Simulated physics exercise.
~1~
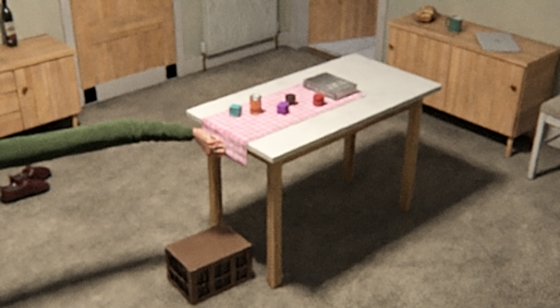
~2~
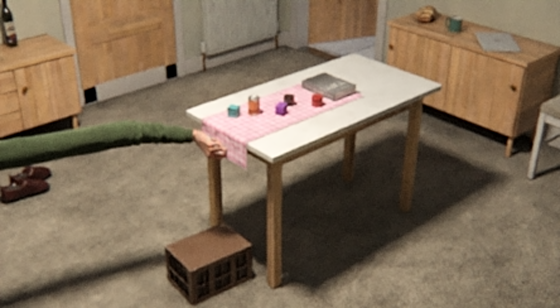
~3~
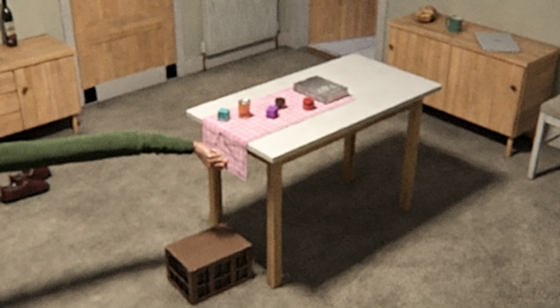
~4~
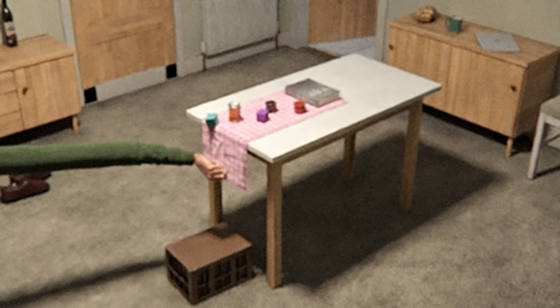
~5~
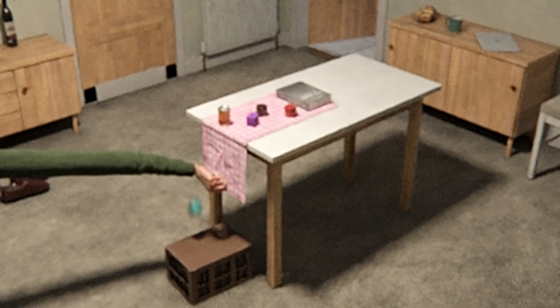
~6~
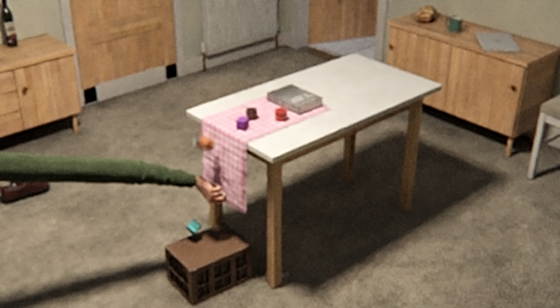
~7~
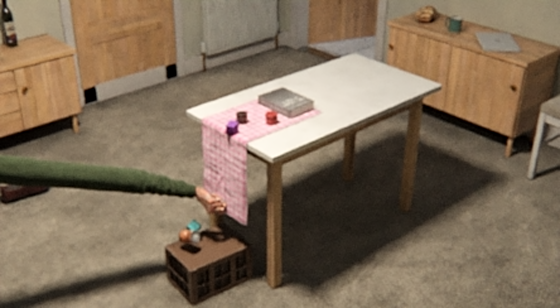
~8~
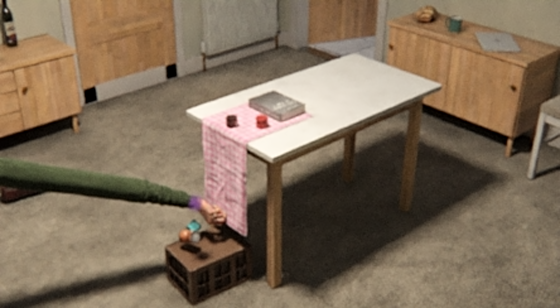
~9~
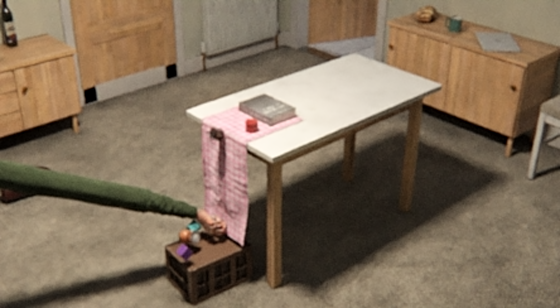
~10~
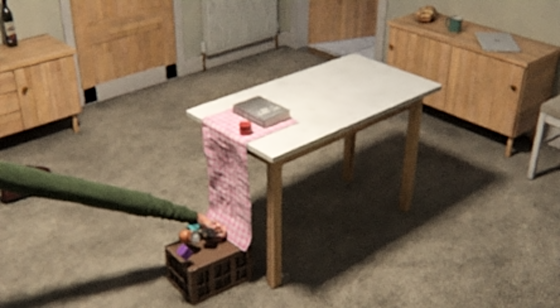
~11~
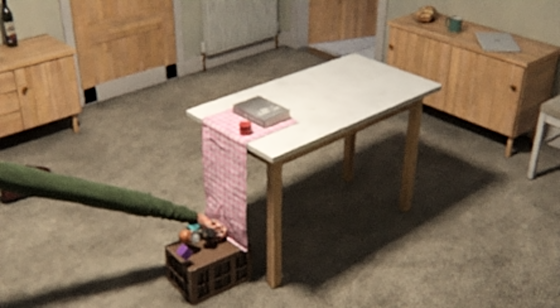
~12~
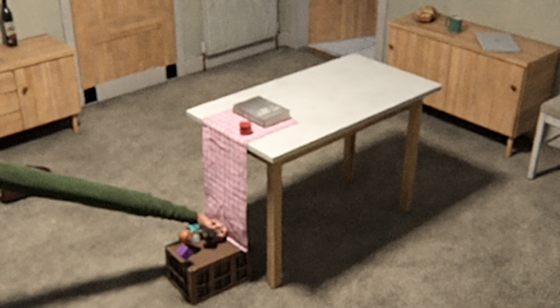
In a carpeted room seen from above at an angle, a white-topped table stands between wooden cabinets, with a brown crate below its near left corner. A pink cloth on the table holds a turquoise cube, an orange can, a purple cube, a dark pot, a red pot and a grey, box-like object. A green-sleeved arm from the left slowly pulls the hanging end down. The turquoise cube drops onto the crate, followed by the orange can, the purple cube and the dark pot. The cloth stops with its hem at the crate, the red pot and grey object still on the table.
